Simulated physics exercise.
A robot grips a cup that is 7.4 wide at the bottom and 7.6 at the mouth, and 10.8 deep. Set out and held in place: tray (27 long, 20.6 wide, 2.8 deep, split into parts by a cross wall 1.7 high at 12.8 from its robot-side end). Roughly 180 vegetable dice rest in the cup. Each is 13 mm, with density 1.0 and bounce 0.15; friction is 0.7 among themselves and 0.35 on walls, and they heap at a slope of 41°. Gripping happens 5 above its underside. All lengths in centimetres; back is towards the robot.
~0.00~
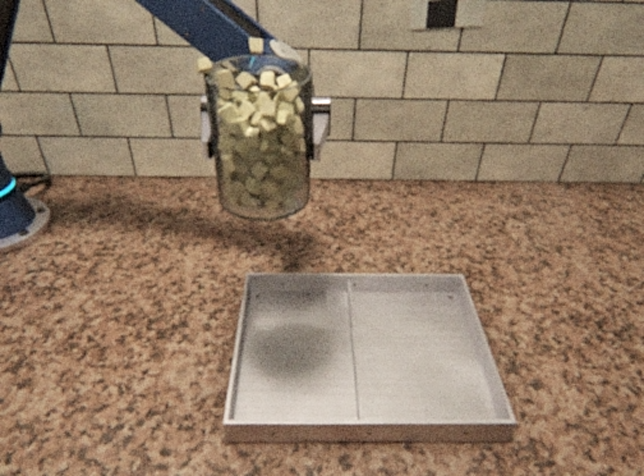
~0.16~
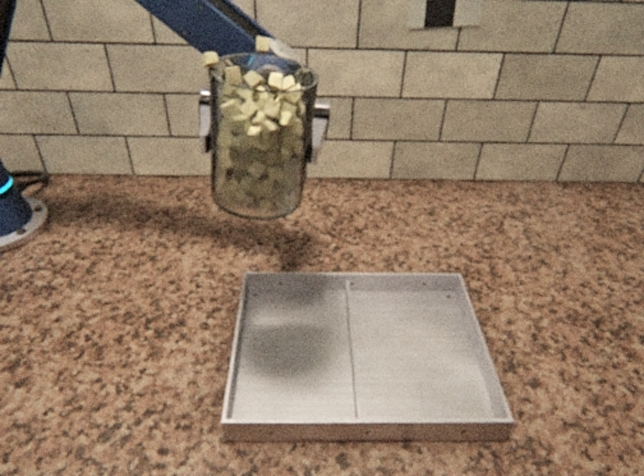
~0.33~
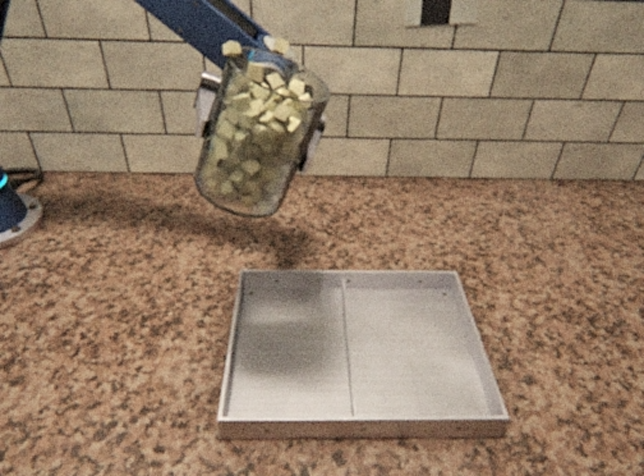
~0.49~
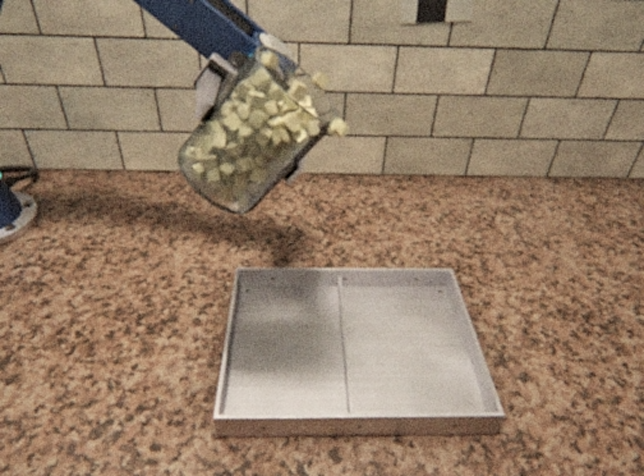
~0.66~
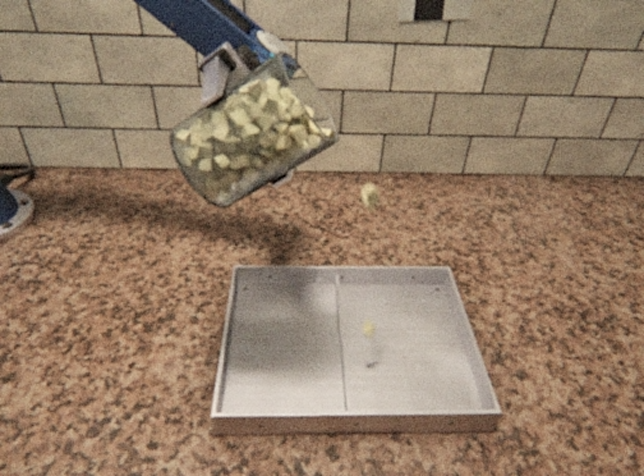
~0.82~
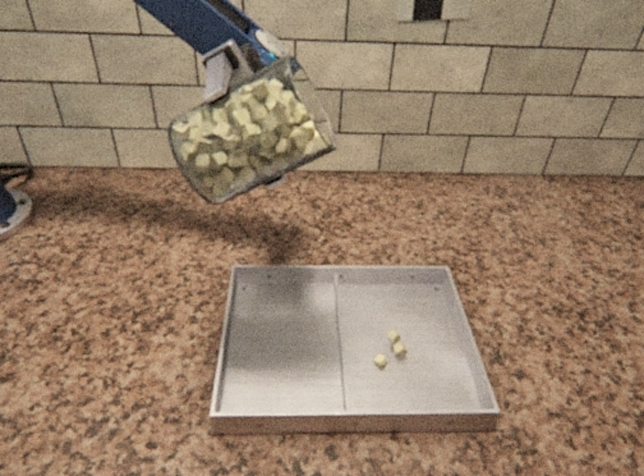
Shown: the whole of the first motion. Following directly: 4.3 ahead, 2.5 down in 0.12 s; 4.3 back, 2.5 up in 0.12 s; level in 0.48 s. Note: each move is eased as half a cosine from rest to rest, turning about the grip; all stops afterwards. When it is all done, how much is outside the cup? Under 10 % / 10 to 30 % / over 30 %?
Under 10 %.
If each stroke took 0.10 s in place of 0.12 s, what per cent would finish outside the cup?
I'd expect some 5 per cent.
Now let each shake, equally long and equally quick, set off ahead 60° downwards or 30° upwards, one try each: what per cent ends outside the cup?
0 and 25 %.
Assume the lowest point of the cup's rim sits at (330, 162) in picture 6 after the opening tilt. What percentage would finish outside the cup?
About 10 percent.
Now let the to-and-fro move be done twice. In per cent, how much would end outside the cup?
Roughly 5 in a hundred.
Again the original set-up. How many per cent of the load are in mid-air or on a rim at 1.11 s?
About 2 per cent.
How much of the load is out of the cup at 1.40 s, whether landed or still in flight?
Share out: Near 5 %.
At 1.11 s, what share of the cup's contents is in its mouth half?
I'd say close to 45 per cent.
By 1.11 s, tilted 59° forward, highest piece 30 above the table; 171 in the cup, 3 in the far-side part, 4 in flight or on a rim.
By 1.40 s, tilted 12° forward, highest piece 32 above the table; 171 in the cup, 7 in the far-side part.
By 1.74 s, level, highest piece 32 above the table; 171 in the cup, 7 in the far-side part.
By 2.79 s, level, highest piece 32 above the table; 171 in the cup, 7 in the far-side part.
Final count, 171 in the cup, 7 in the far-side part. That is 4 % outside the cup.
